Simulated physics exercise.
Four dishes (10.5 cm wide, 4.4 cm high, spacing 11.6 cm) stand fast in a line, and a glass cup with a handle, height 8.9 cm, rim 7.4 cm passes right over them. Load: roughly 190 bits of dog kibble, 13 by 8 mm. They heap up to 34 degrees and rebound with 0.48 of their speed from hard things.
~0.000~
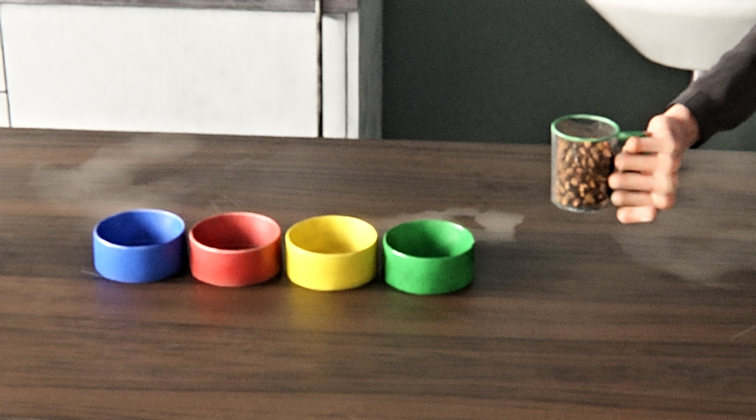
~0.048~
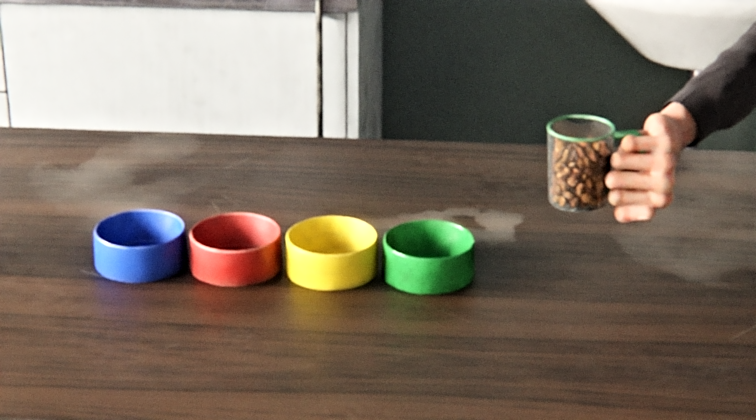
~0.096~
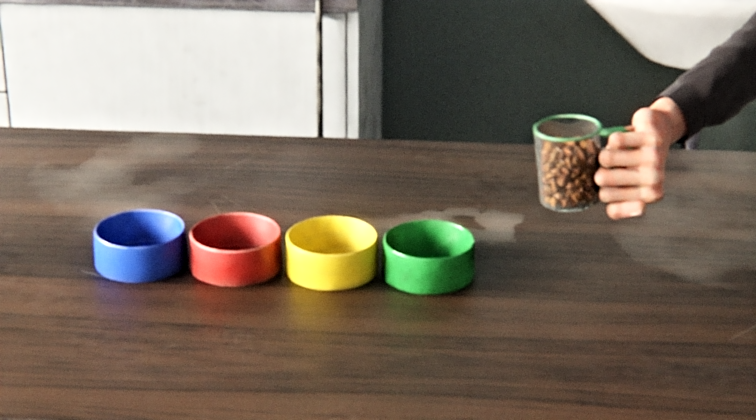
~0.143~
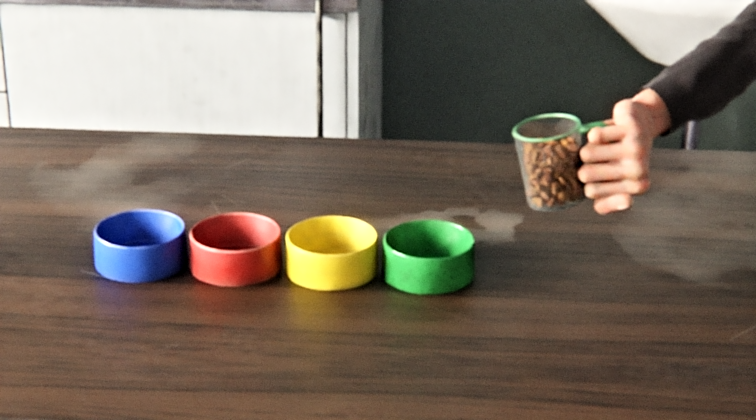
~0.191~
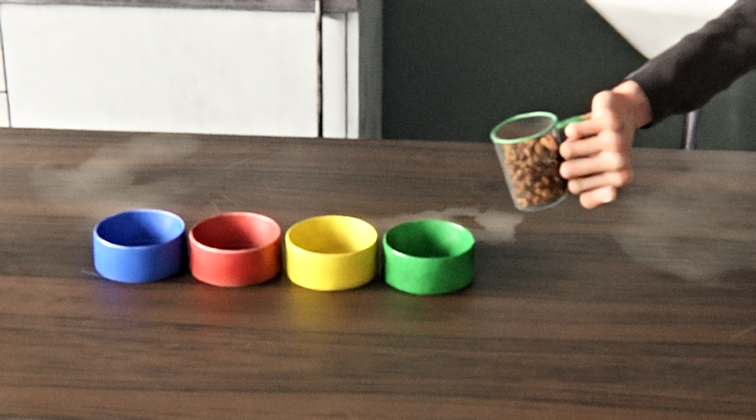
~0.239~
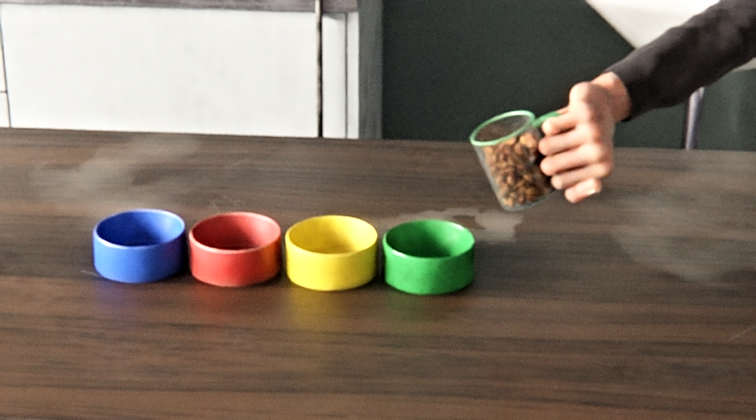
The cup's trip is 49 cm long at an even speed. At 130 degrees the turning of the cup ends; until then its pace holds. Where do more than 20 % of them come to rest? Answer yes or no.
Red dish: No; blue dish: Yes; green dish: No; yellow dish: No; on the counter: No.
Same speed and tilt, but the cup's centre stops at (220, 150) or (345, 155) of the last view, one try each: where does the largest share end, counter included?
The winner: Blue, then yellow.
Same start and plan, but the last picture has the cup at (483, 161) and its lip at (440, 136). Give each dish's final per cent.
Red 0; blue 70; green 0; yellow 0.
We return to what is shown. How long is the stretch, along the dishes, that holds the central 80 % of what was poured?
About 10 cm.
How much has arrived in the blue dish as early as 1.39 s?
About 85 per cent by then.
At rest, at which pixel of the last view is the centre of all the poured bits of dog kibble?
Near (132, 247).
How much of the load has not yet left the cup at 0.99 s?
About 80 per cent.
After 0.69 s, tilt 78 degrees; cup holds 100 %.
After 0.99 s, tilt 116 degrees; cup holds 80 %, red 10 %.
After 1.39 s, tilt 130 degrees; cup holds 0 %, red 5 %, blue 85 %.
By 2.0 s all is still; red 10 %, blue 85 %, green 0 %, yellow 0 %, counter 10 %.
